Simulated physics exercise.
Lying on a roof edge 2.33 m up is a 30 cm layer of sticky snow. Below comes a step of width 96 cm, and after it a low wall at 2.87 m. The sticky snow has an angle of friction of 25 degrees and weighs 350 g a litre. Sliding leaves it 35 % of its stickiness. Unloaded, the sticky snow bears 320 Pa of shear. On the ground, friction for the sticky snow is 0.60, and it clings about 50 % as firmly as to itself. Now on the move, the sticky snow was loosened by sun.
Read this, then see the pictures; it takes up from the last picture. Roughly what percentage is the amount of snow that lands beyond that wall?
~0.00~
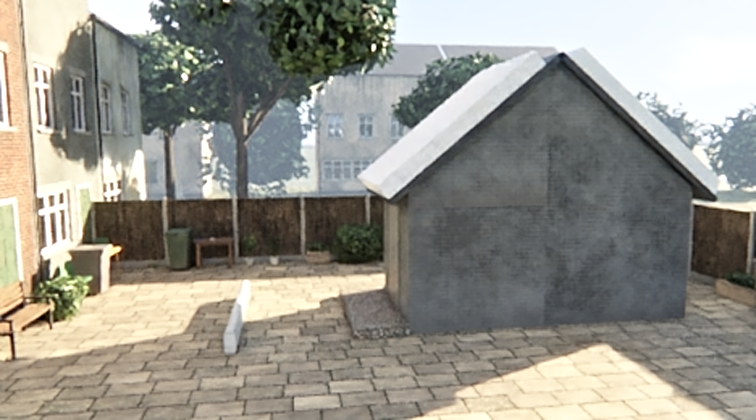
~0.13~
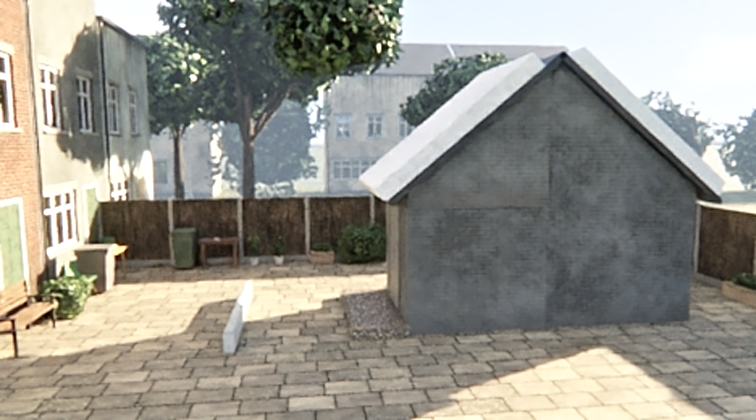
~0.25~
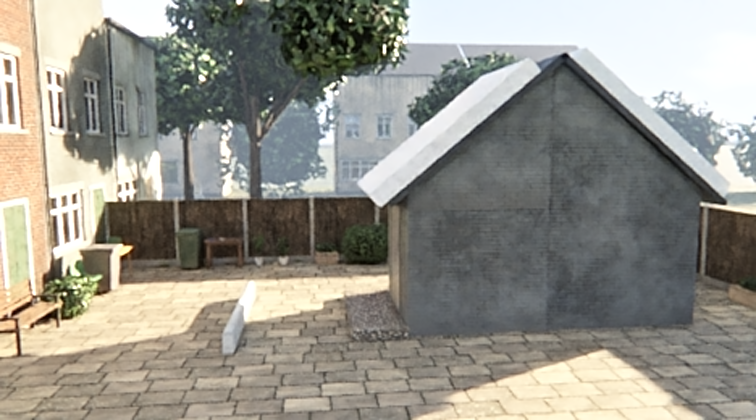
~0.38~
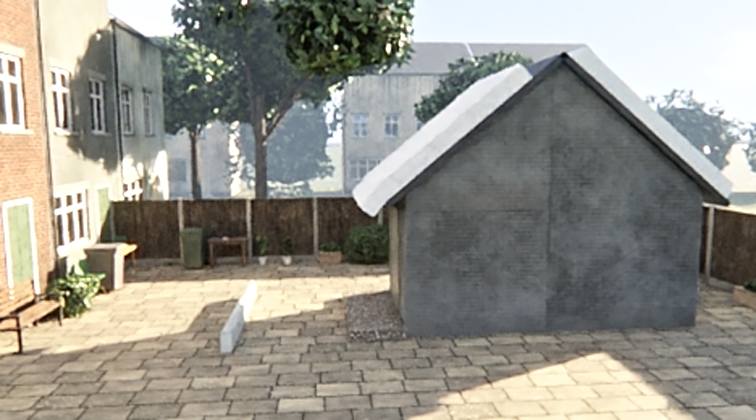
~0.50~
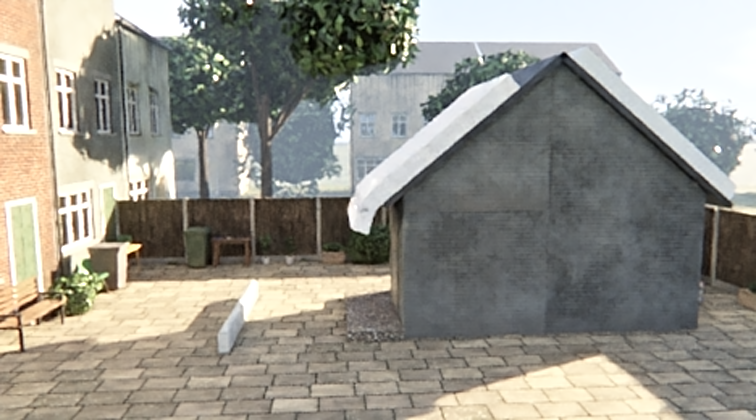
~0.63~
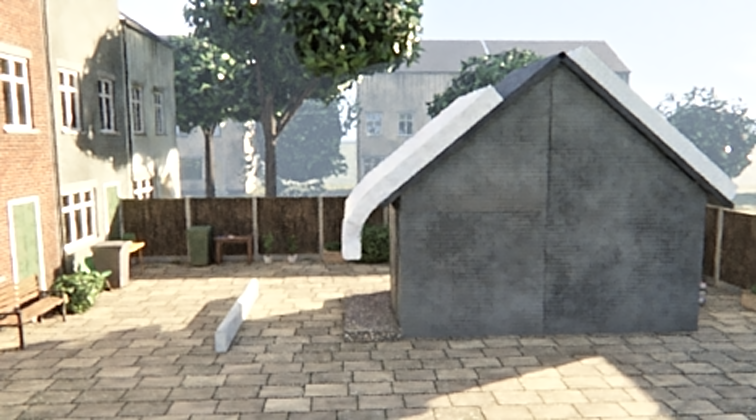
Expect some 25 %.
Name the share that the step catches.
1 %, approx.
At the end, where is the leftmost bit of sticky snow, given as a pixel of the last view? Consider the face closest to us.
At about (39, 347).
After 1.06 s, 49 % is still on the roof and 0 % is past the low wall.
After 1.58 s, none is still on the roof and 2 % is past the low wall.
After 2.09 s, none is still on the roof and 25 % is past the low wall.
After 2.60 s, none is still on the roof and 25 % is past the low wall.
After 3.00 s, at the end, none is still on the roof and 25 % is past the low wall.
